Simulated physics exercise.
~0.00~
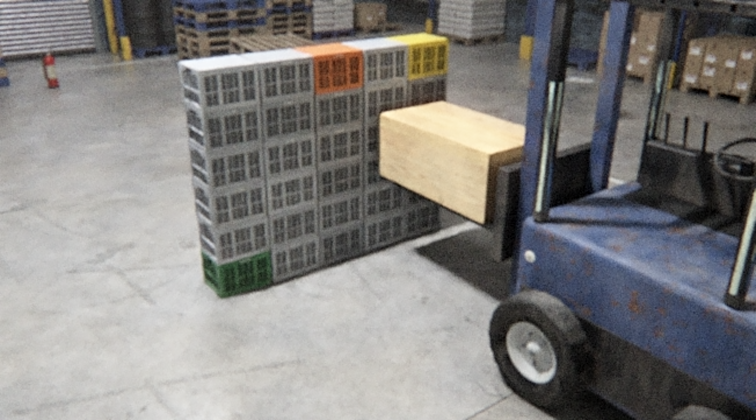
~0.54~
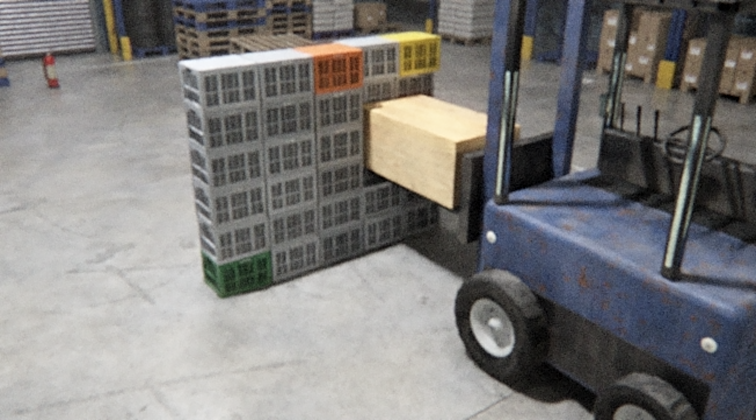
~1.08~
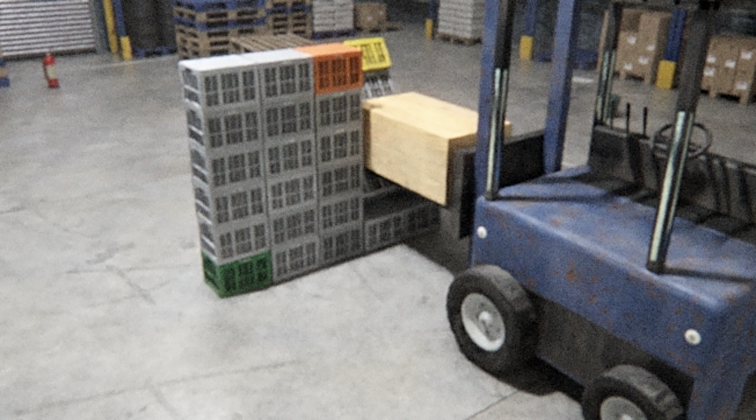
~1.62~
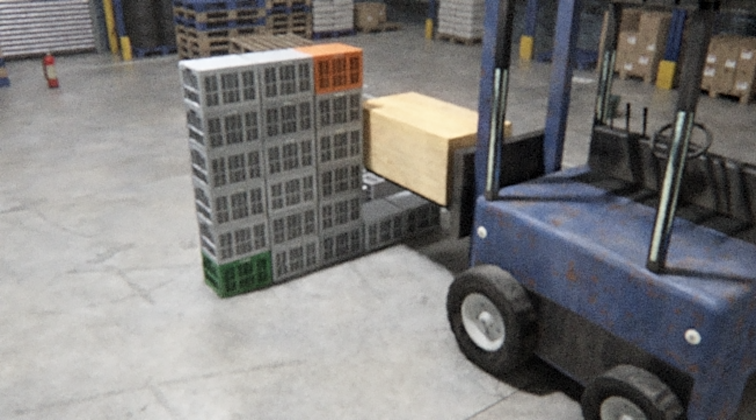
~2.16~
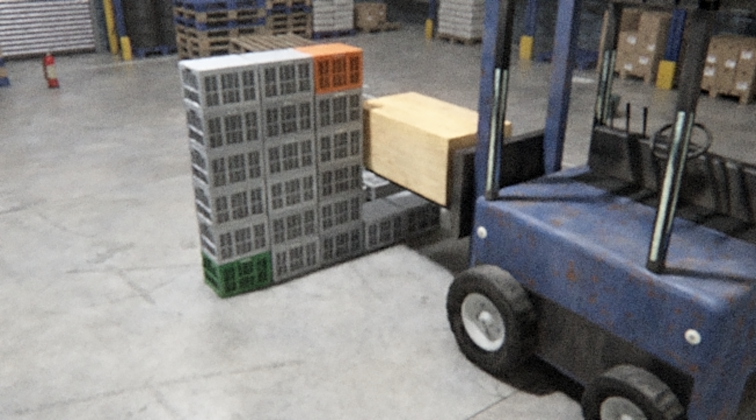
We see a blue forklift push a wooden block leftward into a freestanding wall of mostly grey crates. The yellow crate tips and drops out of sight as the upper right section falls behind the wall, while the orange and green crates stay in place and the forklift stops.
